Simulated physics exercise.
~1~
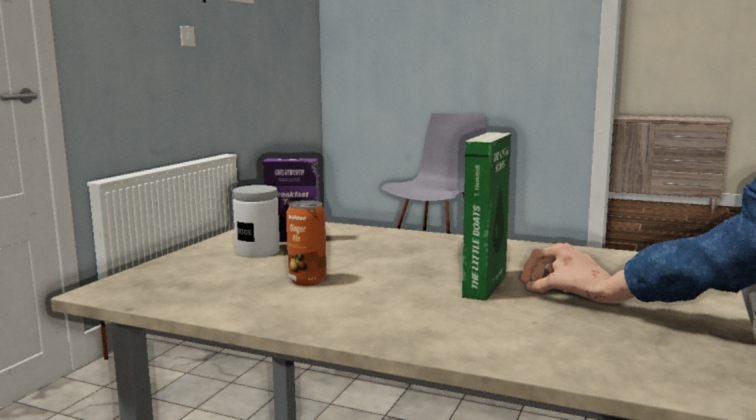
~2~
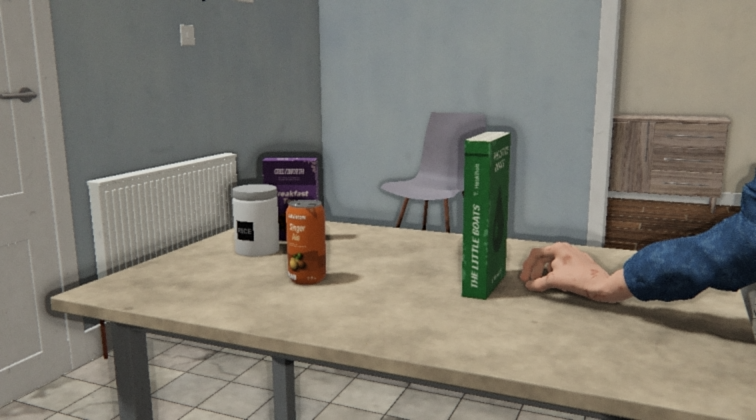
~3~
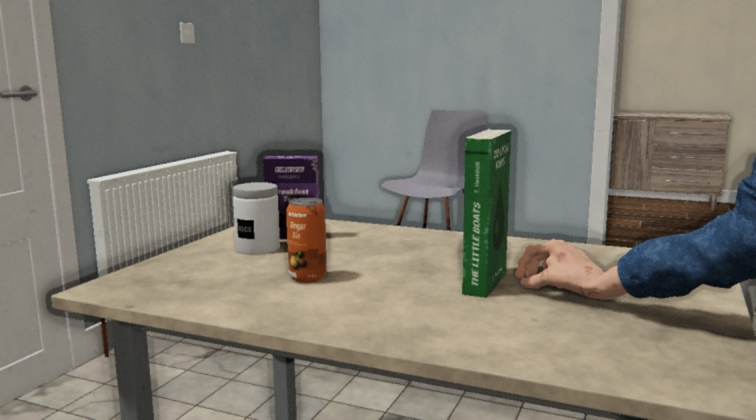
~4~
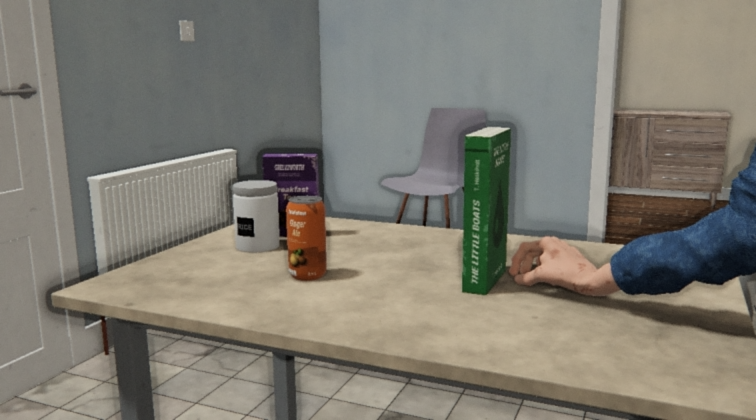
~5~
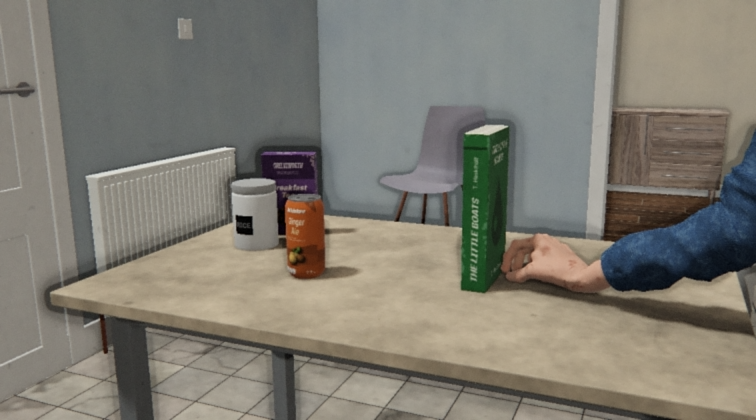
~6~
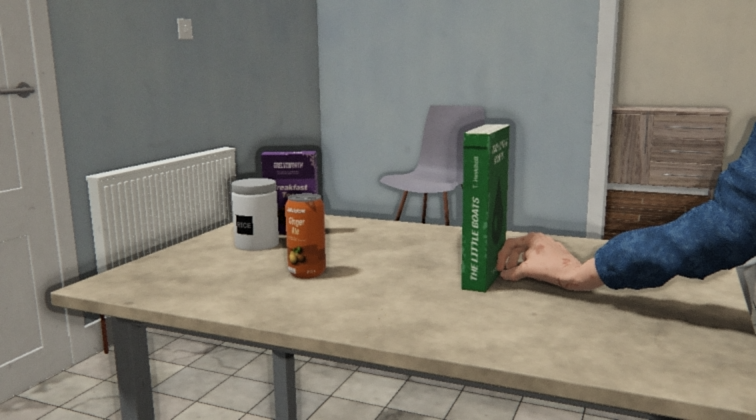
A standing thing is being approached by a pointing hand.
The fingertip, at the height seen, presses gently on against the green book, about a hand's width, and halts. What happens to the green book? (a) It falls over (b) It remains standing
It remains standing (b).
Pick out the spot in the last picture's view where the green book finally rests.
Near (417, 200).
Then, 0.40 s past the last view, green book displaced a little near (460, 203).
Then, 0.80 s past the last view, green book displaced about its own width near (432, 201).
Finally, moved from the start, green book. Final places as the last picture's camera would see them, green book near (417, 200).
